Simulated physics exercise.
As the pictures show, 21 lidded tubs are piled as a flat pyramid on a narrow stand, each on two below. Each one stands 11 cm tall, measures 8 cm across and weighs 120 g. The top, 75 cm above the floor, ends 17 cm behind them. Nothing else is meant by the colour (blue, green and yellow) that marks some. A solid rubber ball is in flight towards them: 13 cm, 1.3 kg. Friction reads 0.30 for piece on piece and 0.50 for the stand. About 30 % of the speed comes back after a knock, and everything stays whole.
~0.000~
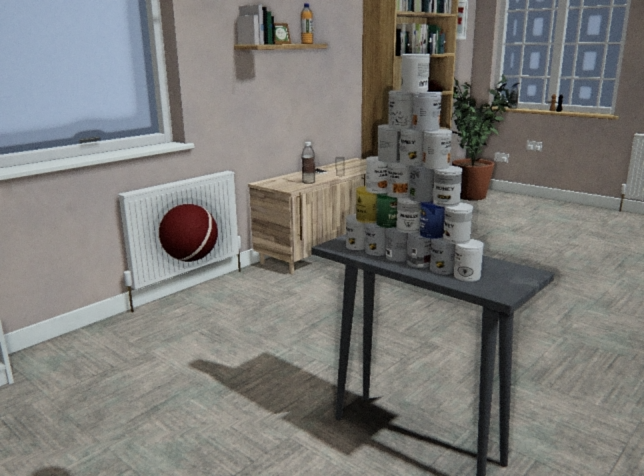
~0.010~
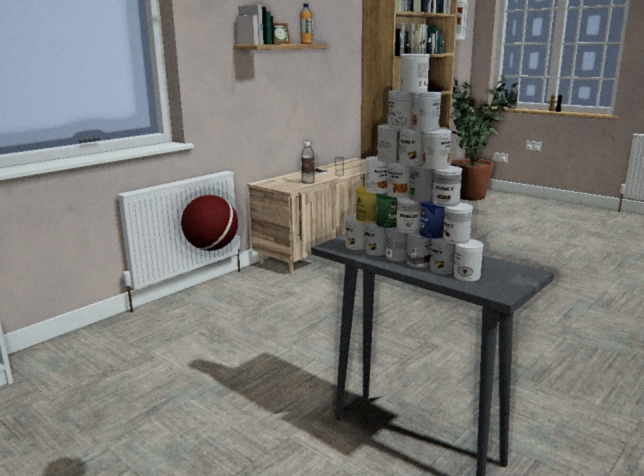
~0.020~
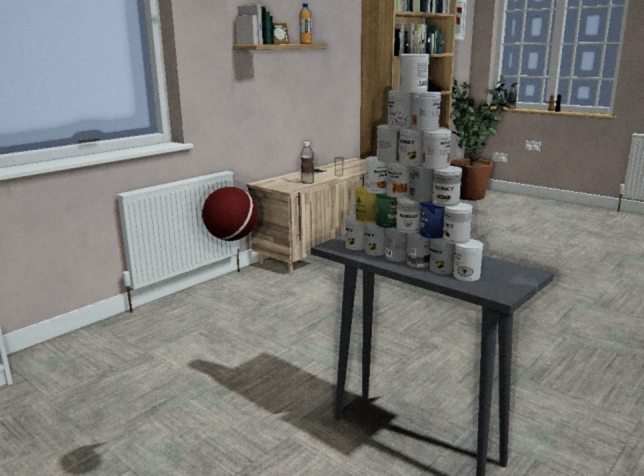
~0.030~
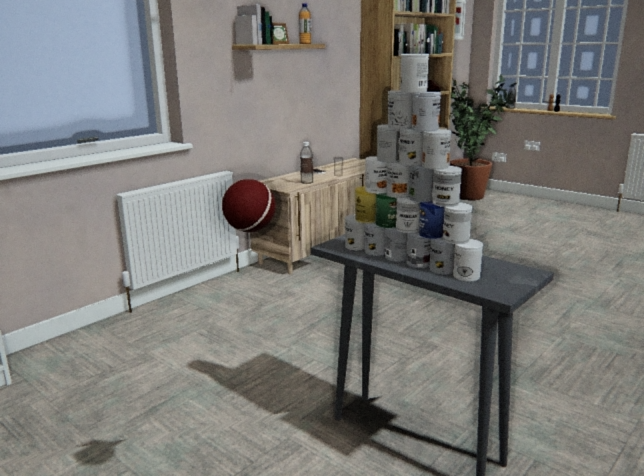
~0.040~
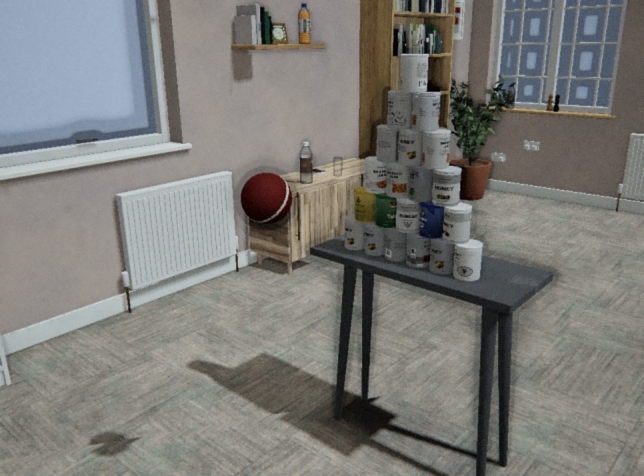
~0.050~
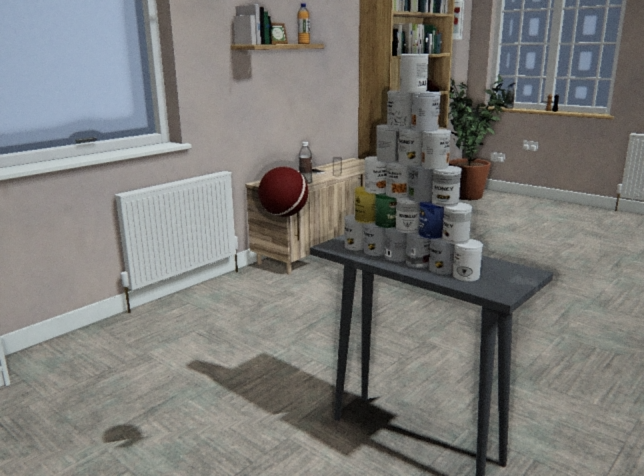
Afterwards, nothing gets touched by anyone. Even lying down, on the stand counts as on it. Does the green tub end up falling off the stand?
Yes.
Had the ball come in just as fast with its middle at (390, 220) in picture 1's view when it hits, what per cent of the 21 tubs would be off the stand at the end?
Then it would be 80 %.
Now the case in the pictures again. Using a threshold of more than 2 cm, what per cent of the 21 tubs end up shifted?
The shifted ones make up 60 per cent.
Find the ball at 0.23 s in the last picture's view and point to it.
Pixel position: Around (452, 151).
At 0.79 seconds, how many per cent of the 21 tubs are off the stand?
It's 50 percent at that point.
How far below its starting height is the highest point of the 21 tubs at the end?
Roughly 44 cm.
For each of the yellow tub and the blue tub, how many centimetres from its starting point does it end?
For yellow it's roughly 0 cm, and for blue it's roughly 0 cm.
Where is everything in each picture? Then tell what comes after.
In the first picture (we follow the side turned to the camera; the camera moves round a little), ball (189, 233) 12 cm from contact, 6.2 m/s; green tub (379, 210); yellow tub (360, 206); blue tub (423, 220); no piece has moved.
Ball (210, 223) 6 cm from contact, 6.2 m/s; green tub (379, 210), in the second picture.
Ball (230, 214) after contact, 6.2 m/s; green tub (379, 210), in the third picture.
Ball (249, 206) after contact, 6.1 m/s; green tub (378, 210), in the fourth picture.
Ball (267, 199) after contact, 6.1 m/s; green tub (378, 210), in the fifth picture.
Ball (283, 192) after contact, 6.1 m/s; green tub (378, 210); yellow tub (359, 207); blue tub (422, 220); no piece has moved, in the sixth picture.
Around 0.23 s, ball still moving; none of the 21 tubs off the stand, 15 disturbed; green tub tipped 31°; yellow tub displaced 14 mm.
Around 0.47 s, ball still moving; 1 of the 21 tubs off the stand; green tub on its side.
Around 0.79 s, ball still moving; 11 of the 21 tubs off the stand; green tub on its side; yellow tub displaced 15 mm.
Finally (1.3 s), ball rolling away; 11 of the 21 tubs off the stand; green tub on its side; yellow tub displaced 15 mm; blue tub unmoved. Seen by the last camera, middles, green tub near (460, 321), yellow tub near (363, 204).
